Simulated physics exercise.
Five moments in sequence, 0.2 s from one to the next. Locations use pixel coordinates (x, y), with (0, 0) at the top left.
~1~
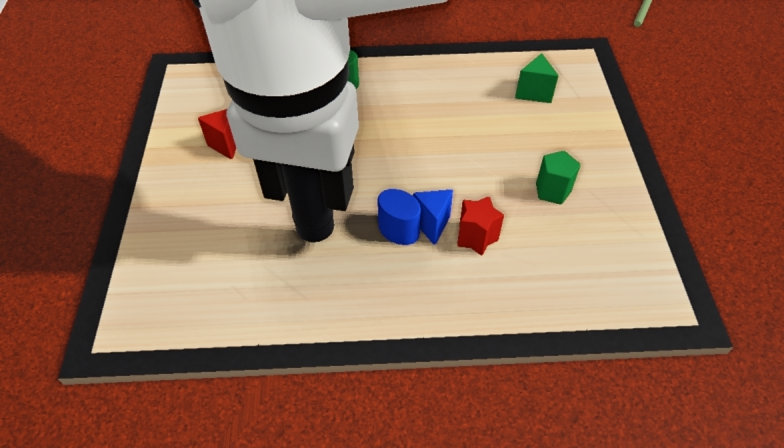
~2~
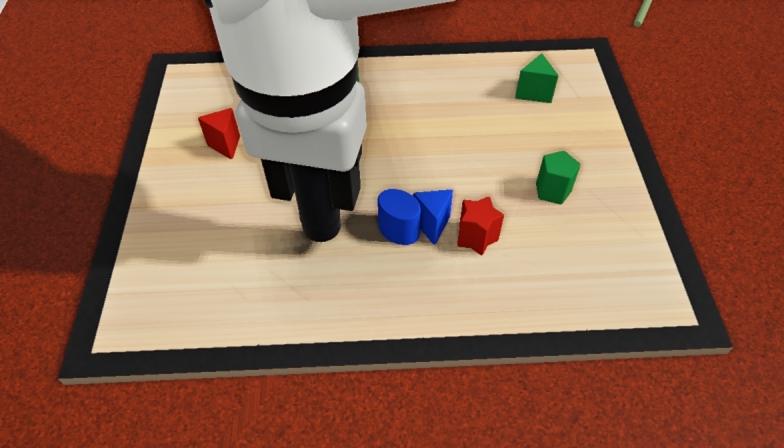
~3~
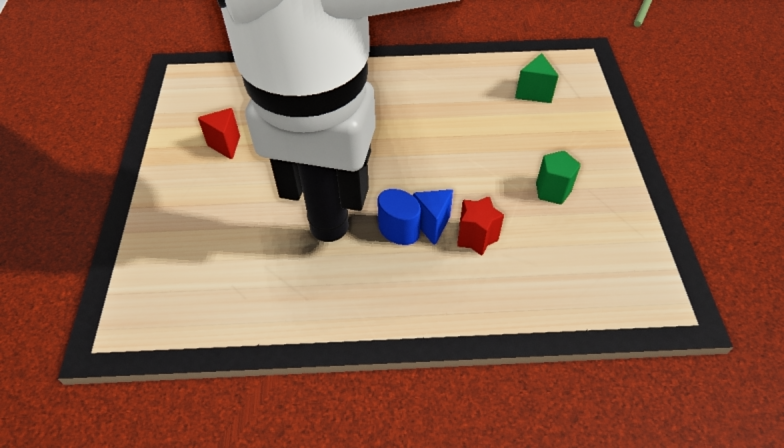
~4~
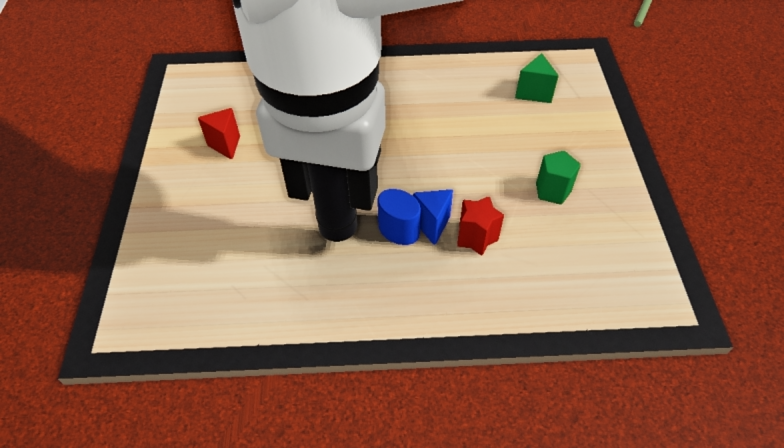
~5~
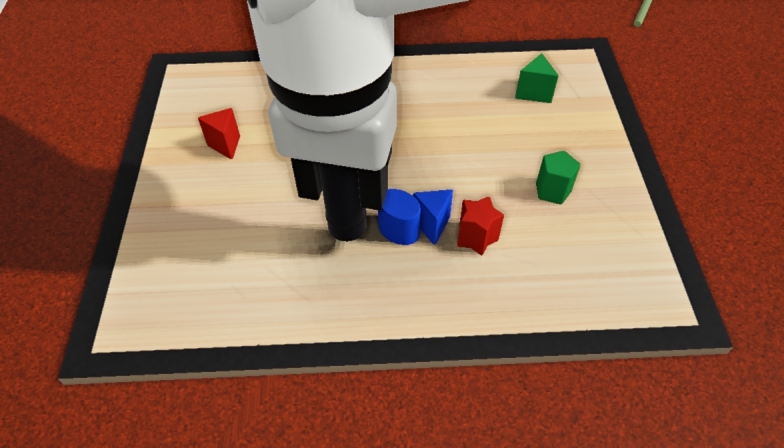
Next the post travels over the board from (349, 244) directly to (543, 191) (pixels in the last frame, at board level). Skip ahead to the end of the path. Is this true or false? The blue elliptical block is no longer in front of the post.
This is false.
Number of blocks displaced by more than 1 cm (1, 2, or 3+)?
Looking at the path, I think three or more of the blocks end up more than 1 cm away.
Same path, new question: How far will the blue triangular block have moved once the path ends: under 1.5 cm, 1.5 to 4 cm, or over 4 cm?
It ends farther than 4 cm from its spot.
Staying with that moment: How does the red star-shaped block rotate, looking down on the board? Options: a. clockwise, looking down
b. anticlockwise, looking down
My pick is a.
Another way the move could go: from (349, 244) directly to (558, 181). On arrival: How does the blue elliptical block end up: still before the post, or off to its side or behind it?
Still in front.
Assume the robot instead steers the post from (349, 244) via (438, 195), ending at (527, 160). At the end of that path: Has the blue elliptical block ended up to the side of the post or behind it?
Going by the path, yes.
What follows on the original path. One third of the way, post at (419, 209); blue elliptical block at (453, 187); blue triangular block at (485, 181), turned 20° clockwise; red star-shaped block at (493, 209), turned 50° clockwise.
Two thirds of the way, post at (485, 192); blue elliptical block at (521, 172); blue triangular block at (541, 158); red star-shaped block at (508, 208), turned 115° clockwise; green five-sided block at (570, 161), turned 20° clockwise.
At the end, post at (548, 174); blue elliptical block at (586, 163), turned 40° clockwise; blue triangular block at (570, 137), turned 50° anticlockwise; red star-shaped block at (513, 206), turned 135° clockwise; green five-sided block at (619, 159), turned 15° anticlockwise.
